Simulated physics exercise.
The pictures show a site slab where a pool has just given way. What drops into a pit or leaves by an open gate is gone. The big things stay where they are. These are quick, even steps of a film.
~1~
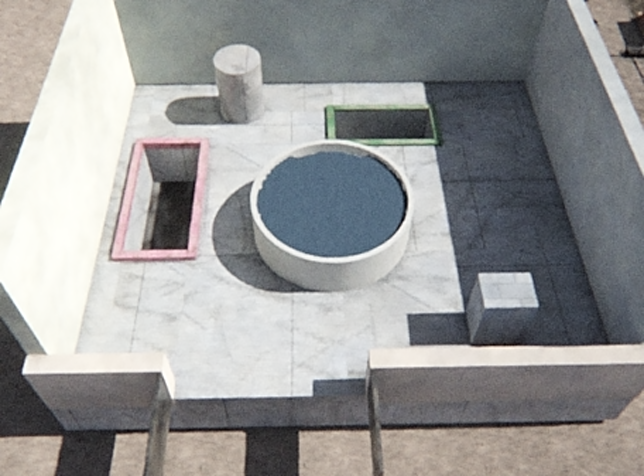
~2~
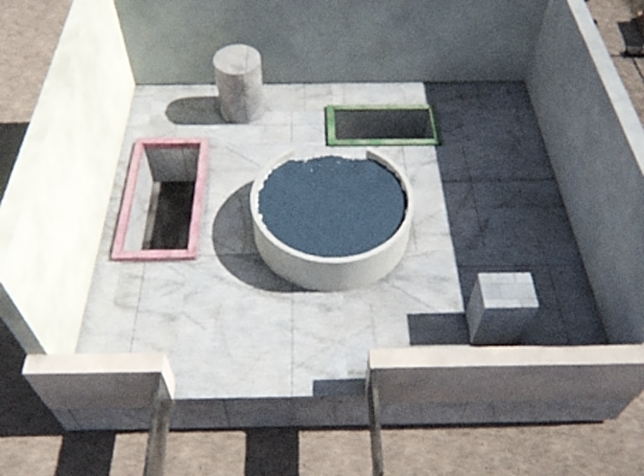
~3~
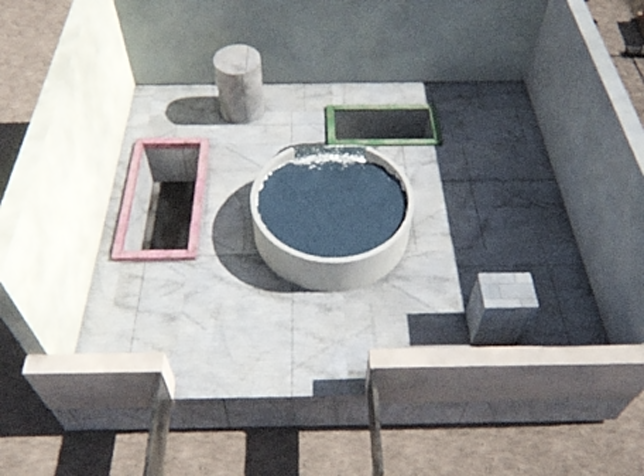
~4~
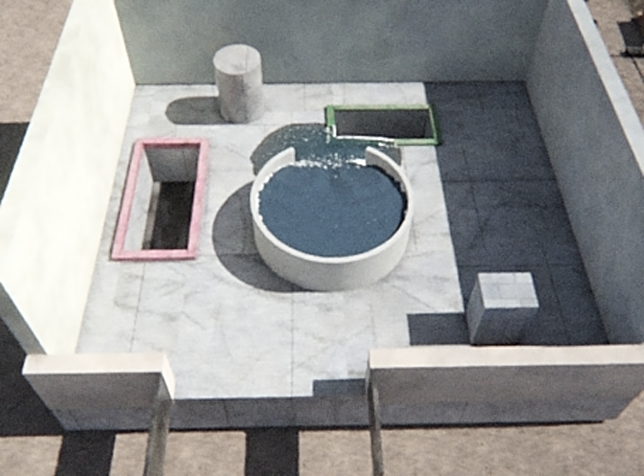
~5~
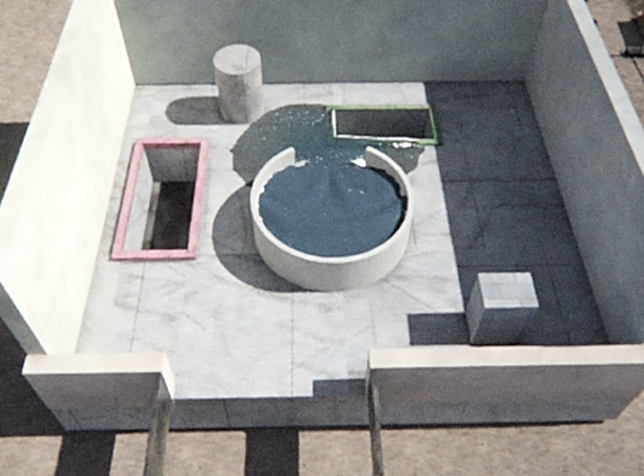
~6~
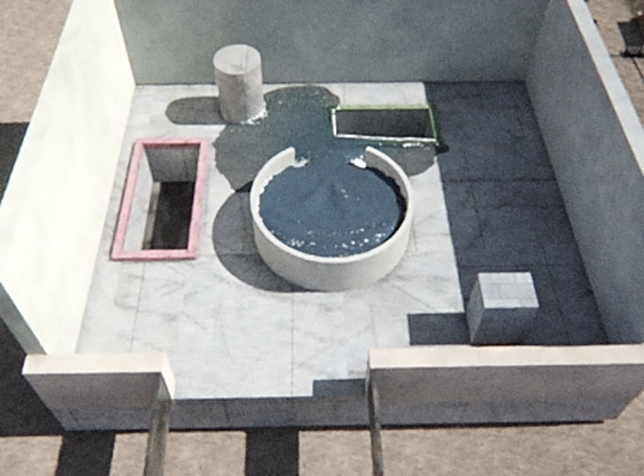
On a walled slab with a pink-edged pit and a green-edged one, a round pool of still water opened at its far side, and water poured out, spreading across the floor around the green-edged pit.
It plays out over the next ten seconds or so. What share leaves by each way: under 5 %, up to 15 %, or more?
The gate takes less than 5 %; the pink pit takes less than 5 %; the green pit takes more than 15 %.
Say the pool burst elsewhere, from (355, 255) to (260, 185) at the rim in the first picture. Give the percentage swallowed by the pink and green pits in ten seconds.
Roughly, in per cent: Pink 12, green 0.
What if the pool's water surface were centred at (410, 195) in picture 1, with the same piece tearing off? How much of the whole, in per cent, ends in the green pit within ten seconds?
Parts in a hundred: Green 65.
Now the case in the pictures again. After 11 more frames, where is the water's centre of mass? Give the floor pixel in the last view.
I would point to (309, 180).
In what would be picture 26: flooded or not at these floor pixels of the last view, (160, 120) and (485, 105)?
In turn: Under water, flooded.
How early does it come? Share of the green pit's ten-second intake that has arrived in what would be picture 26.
Close to 75 %.
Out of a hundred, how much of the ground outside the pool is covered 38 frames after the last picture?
About 55 per cent.
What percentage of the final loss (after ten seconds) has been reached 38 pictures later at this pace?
I make it 90 per cent.
A moment on, water covers 20 % of the floor; the gate 0 %, the pink pit 0 %, the green pit 10 %.
Next, water covers 25 % of the floor; the gate 0 %, the pink pit 0 %, the green pit 17 %.
Then, water covers 35 % of the floor; the gate 0 %, the pink pit 0 %, the green pit 25 %.
Later, water covers 55 % of the floor; the gate 0 %, the pink pit 1 %, the green pit 31 %.
In the end, water covers 90 % of the floor; the gate 0 %, the pink pit 1 %, the green pit 33 %.
